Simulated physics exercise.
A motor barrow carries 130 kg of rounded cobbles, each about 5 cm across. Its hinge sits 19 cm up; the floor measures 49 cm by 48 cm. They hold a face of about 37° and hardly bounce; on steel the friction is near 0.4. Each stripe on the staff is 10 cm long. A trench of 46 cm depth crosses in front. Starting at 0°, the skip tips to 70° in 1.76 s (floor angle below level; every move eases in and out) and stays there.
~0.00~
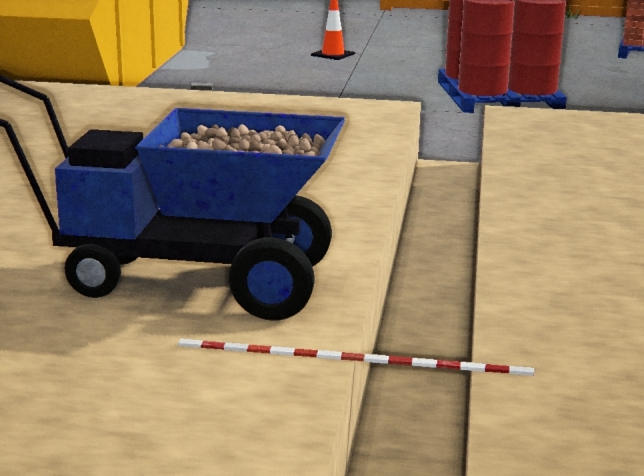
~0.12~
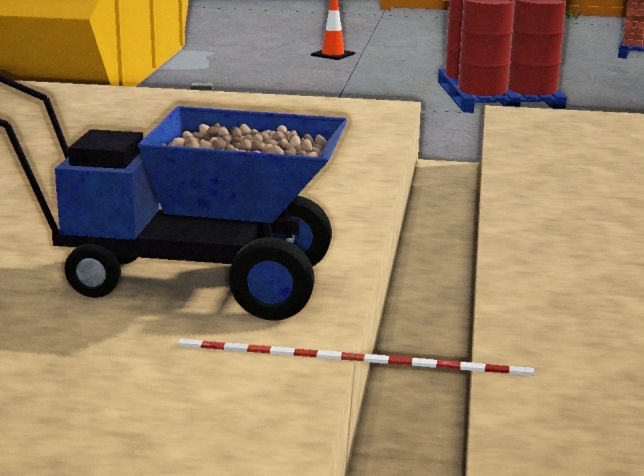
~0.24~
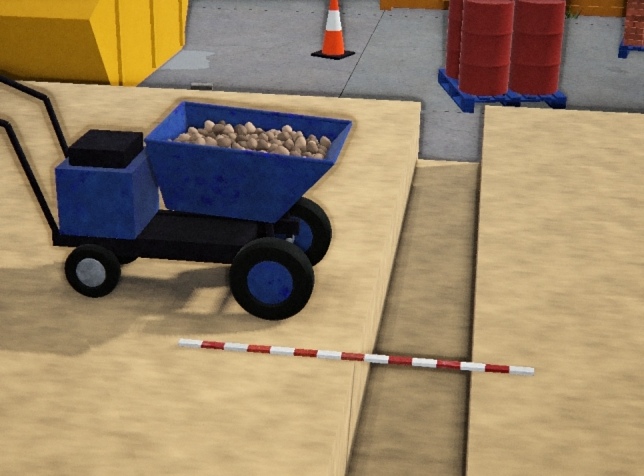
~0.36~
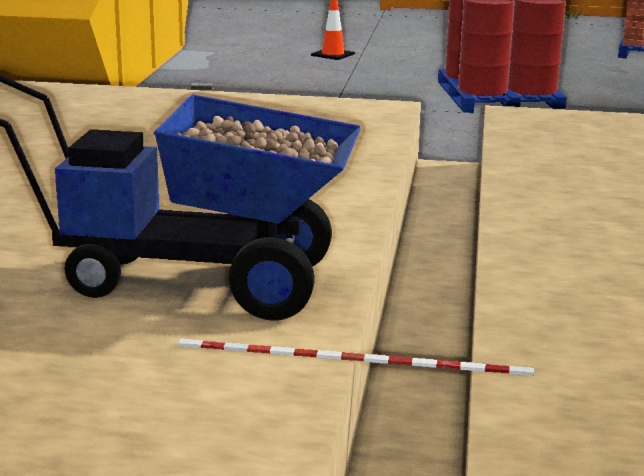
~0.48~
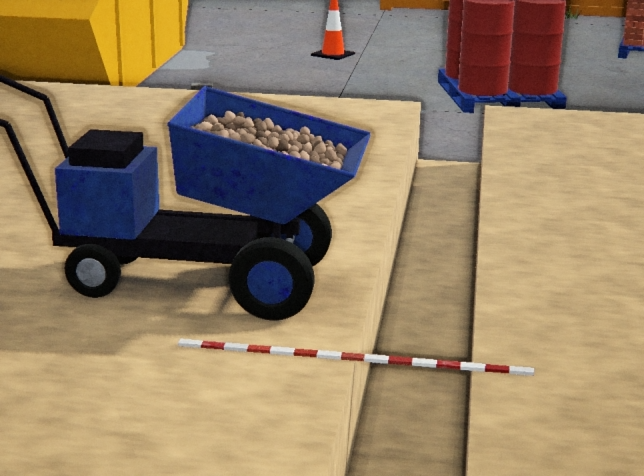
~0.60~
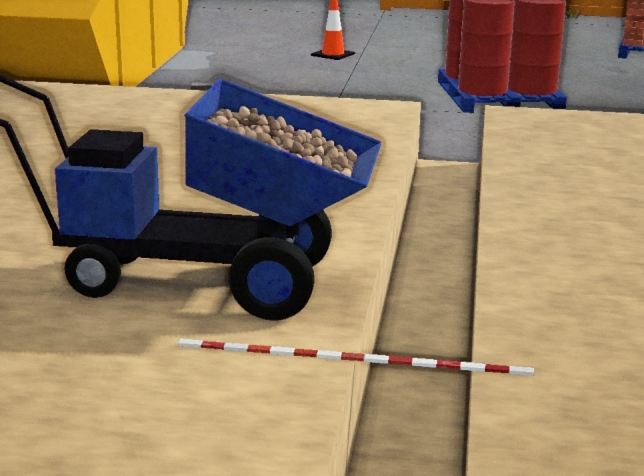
A blue motor barrow's skip full of rounded stones tilts steadily down toward the right.
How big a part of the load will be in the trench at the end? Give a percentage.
Some 92 per cent of it.
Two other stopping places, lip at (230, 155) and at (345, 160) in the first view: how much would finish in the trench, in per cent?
Near 65 per cent from the first place, 75 from the second.
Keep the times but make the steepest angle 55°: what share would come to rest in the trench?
In that case some 40 per cent.
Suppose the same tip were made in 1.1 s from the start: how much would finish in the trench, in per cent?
In that case some 85 per cent.
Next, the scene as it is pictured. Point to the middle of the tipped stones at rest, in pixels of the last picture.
Their middle is at about (438, 379).
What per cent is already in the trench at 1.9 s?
About 40 per cent by then.
After 1.3 s the floor is at 59°; 100 % in the skip; the foremost stones are at (420, 242).
After 1.9 s the floor is at 70°; 56 % in the skip, 38 % in the trench, 6 % past the trench; the foremost stones are at (519, 312).
After 2.2 s the floor is at 70°; 30 % in the skip, 62 % in the trench, 8 % past the trench; the foremost stones are at (570, 325).
After 4.2 s the floor is at 70°; 0 % in the skip, 92 % in the trench, 8 % past the trench; the foremost stones are at (580, 326).
